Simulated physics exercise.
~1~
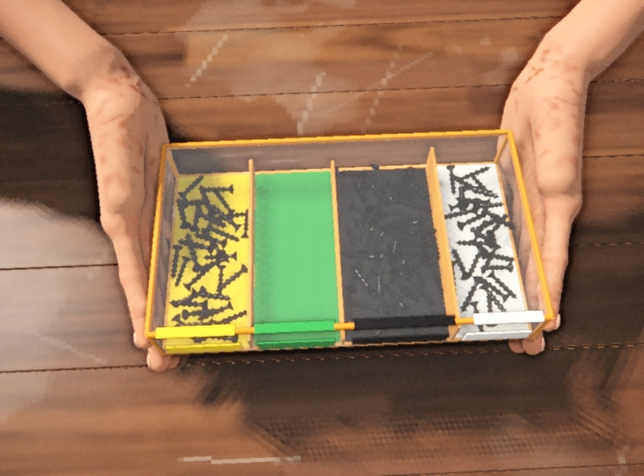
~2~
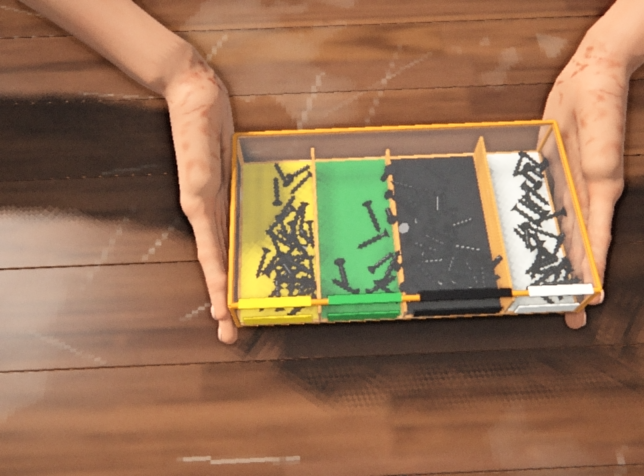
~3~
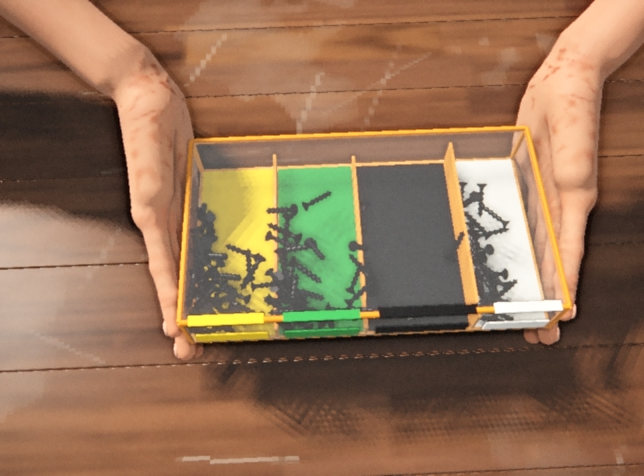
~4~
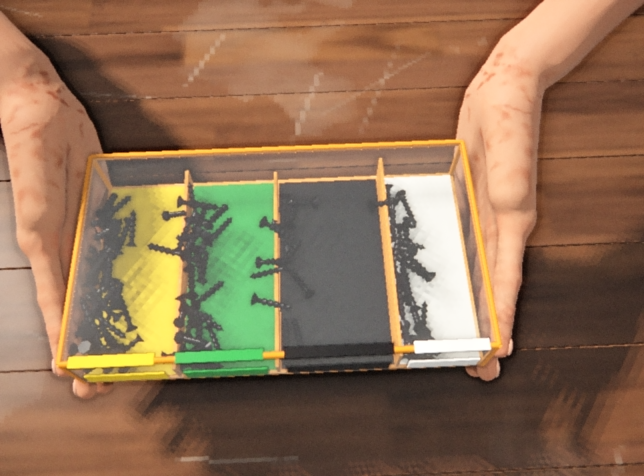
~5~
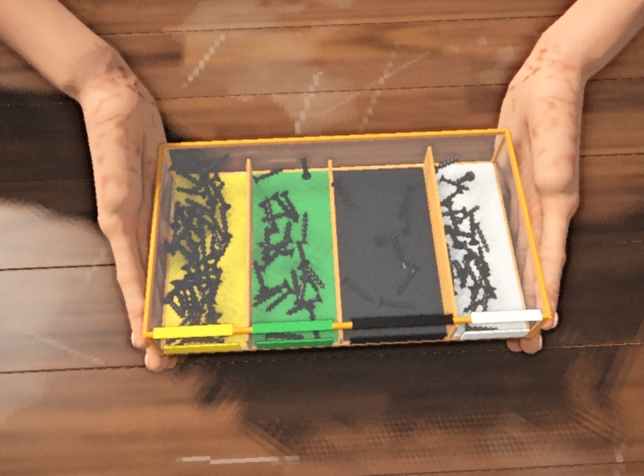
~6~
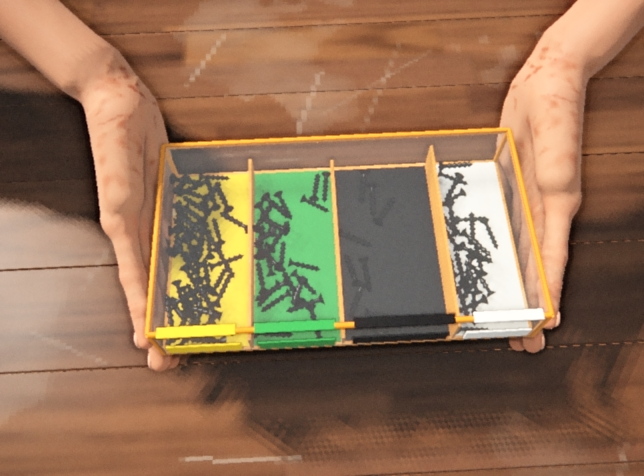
A clear-lidded, orange-edged box of black screws is held between two hands above a brown wooden surface, seen from above. Its four compartments run yellow, green, black and white from left to right, with screws plain on the yellow and white floors and the green one empty at first. The hands move the box right, then back left past where it began, and then right again to rest near its starting place. Screws slide about and gather in the green section as well. Finally the box stays still, with screws thickest in yellow, many in green and white, and few in black.
